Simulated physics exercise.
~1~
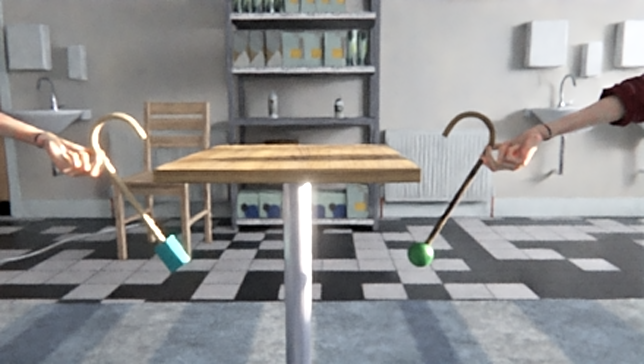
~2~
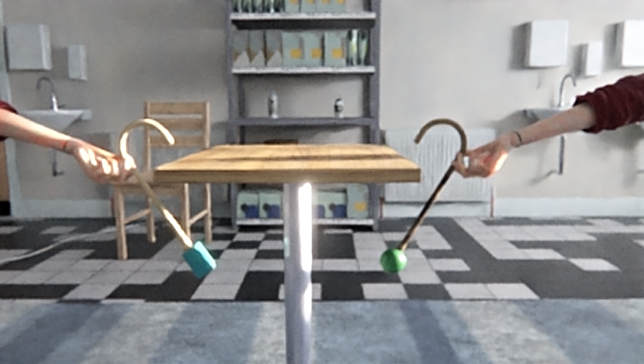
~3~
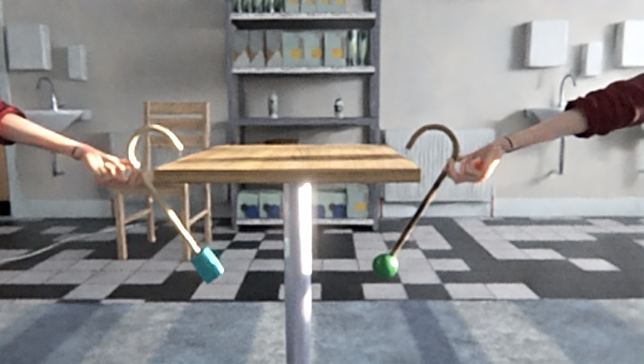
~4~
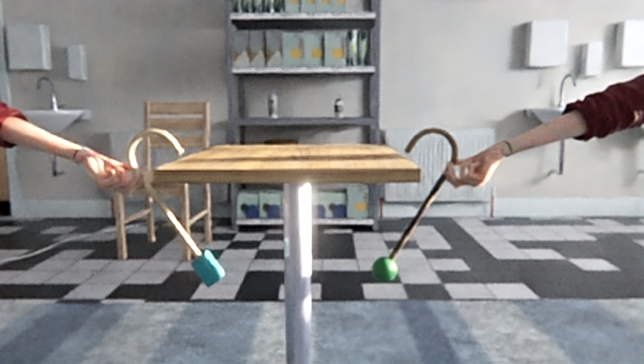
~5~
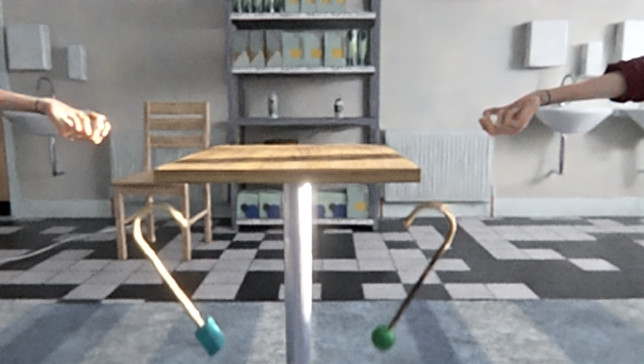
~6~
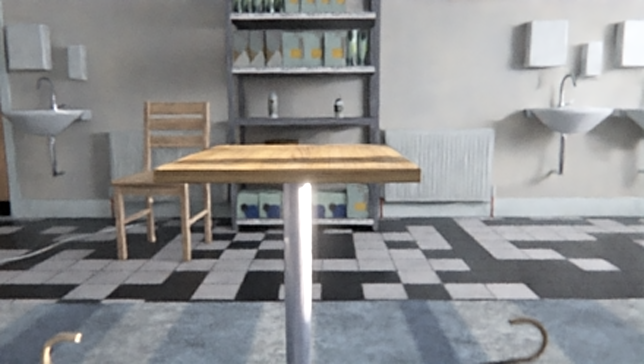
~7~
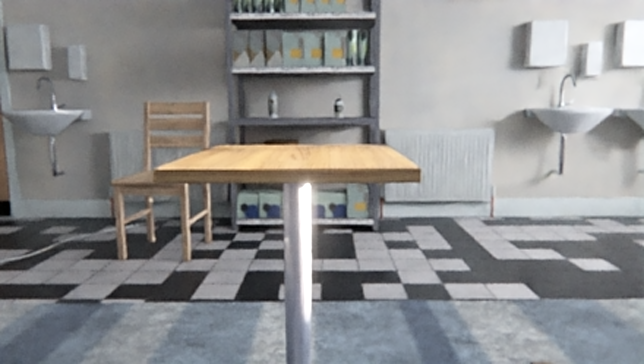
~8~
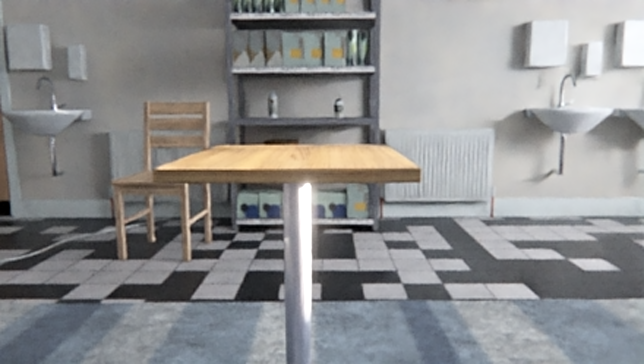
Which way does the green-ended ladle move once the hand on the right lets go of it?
It moves down, falling away from the table's right edge and out of sight at the bottom of the view.
A turquoise-ended brush and a green-ended ladle, both with hooked handles, are carried by hands from the left and right towards a wooden table, seen from the front by a still camera. Behind it are a chair, shelves, sinks and a floor of dark and light tiles. The hands bring the hooks inward to the table's opposite edges and hold them there briefly. Then both hands let go and draw back, and neither hook holds. The two things drop, tilting and spreading apart, and slip out of sight at the bottom, leaving the table standing still.
